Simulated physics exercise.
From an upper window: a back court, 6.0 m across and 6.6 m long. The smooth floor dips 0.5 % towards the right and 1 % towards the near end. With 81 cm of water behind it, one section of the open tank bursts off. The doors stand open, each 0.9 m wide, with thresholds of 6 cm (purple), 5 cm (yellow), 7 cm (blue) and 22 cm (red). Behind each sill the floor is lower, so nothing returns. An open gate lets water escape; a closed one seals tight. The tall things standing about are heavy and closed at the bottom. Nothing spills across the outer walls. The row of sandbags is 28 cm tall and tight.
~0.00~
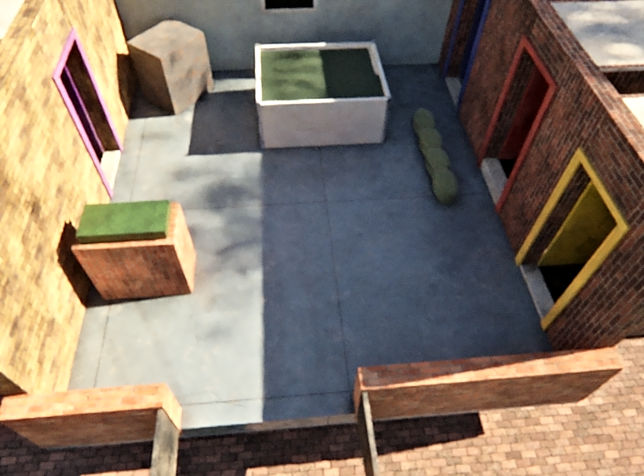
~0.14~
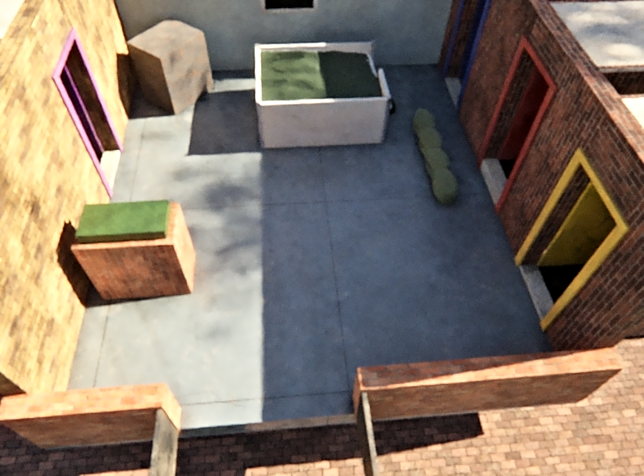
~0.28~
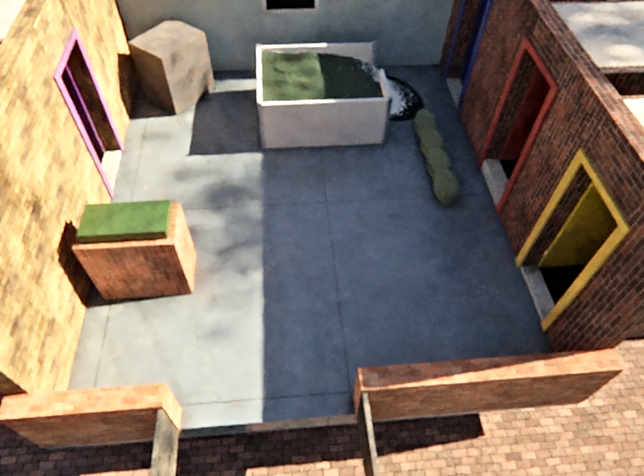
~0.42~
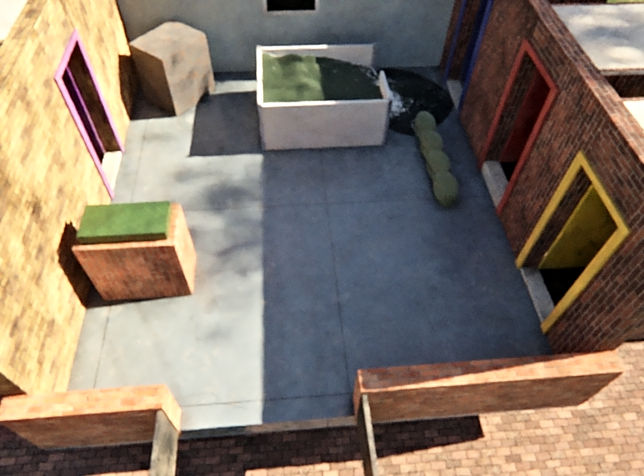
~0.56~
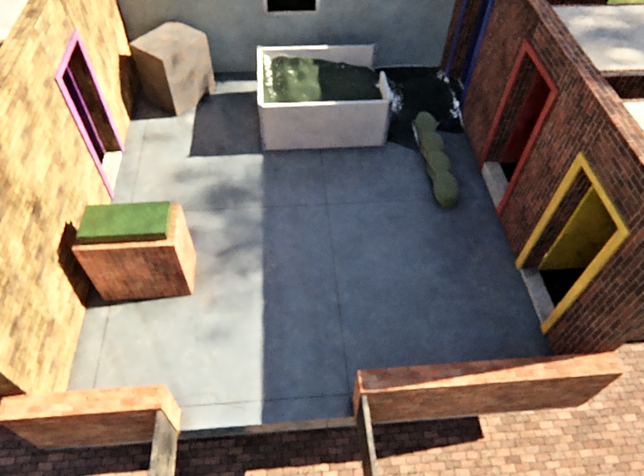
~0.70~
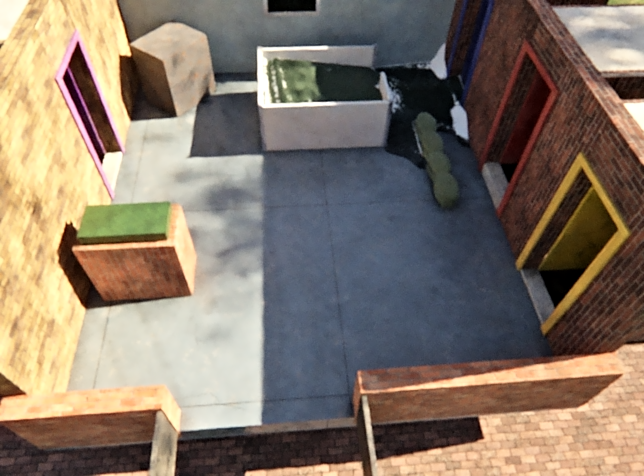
Dark water breaks out of the right side of the white open tank at the back of a walled court, where the green surface inside starts out still. It spreads across the grey floor towards the right wall, then widens around the row of rounded green bushes, edged with white foam.
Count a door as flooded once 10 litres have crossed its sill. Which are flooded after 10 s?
Within that time: At the purple door it stays under the limit; at the yellow door it stays under the limit; at the blue door it exceeds the limit; at the red door it stays under the limit.
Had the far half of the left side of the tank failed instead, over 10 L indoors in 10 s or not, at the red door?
Then: Red not over.
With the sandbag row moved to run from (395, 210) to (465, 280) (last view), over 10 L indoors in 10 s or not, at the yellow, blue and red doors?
Then: Yellow past it, blue past it, red under.
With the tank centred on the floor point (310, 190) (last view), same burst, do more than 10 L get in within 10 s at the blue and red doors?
Against that limit: Blue past it, red not over.
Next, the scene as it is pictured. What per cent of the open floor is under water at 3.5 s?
About 25 per cent.
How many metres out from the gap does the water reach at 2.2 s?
About 4.4 m.
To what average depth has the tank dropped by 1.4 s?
About 55 cm.
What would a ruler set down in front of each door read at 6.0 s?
In cm: Purple 0, yellow 5, blue 18, red 9.
After 1.4 s water covers 10 % of the floor and is deepest (48 cm) near (433, 70); purple door not reached, yellow door not reached, blue door 30 cm at the sill, 212 L in, red door 3 cm at the sill, 0 L in.
After 2.2 s water covers 15 % of the floor and is deepest (37 cm) near (435, 76); purple door not reached, yellow door not reached, blue door 36 cm at the sill, 465 L in, red door 4 cm at the sill, 0 L in.
After 3.5 s water covers 25 % of the floor and is deepest (27 cm) near (437, 81); purple door not reached, yellow door 6 cm at the sill, 0 L in, blue door 28 cm at the sill, 710 L in, red door 7 cm at the sill, 0 L in.
After 6.0 s water covers 45 % of the floor and is deepest (18 cm) near (448, 110); purple door not reached, yellow door 5 cm at the sill, 1 L in, blue door 18 cm at the sill, 949 L in, red door 9 cm at the sill, 0 L in.
After 10.0 s water covers 80 % of the floor and is deepest (12 cm) near (536, 383); purple door 2 cm at the sill, 0 L in, yellow door 3 cm at the sill, 2 L in, blue door 11 cm at the sill, 1056 L in, red door 7 cm at the sill, 0 L in.
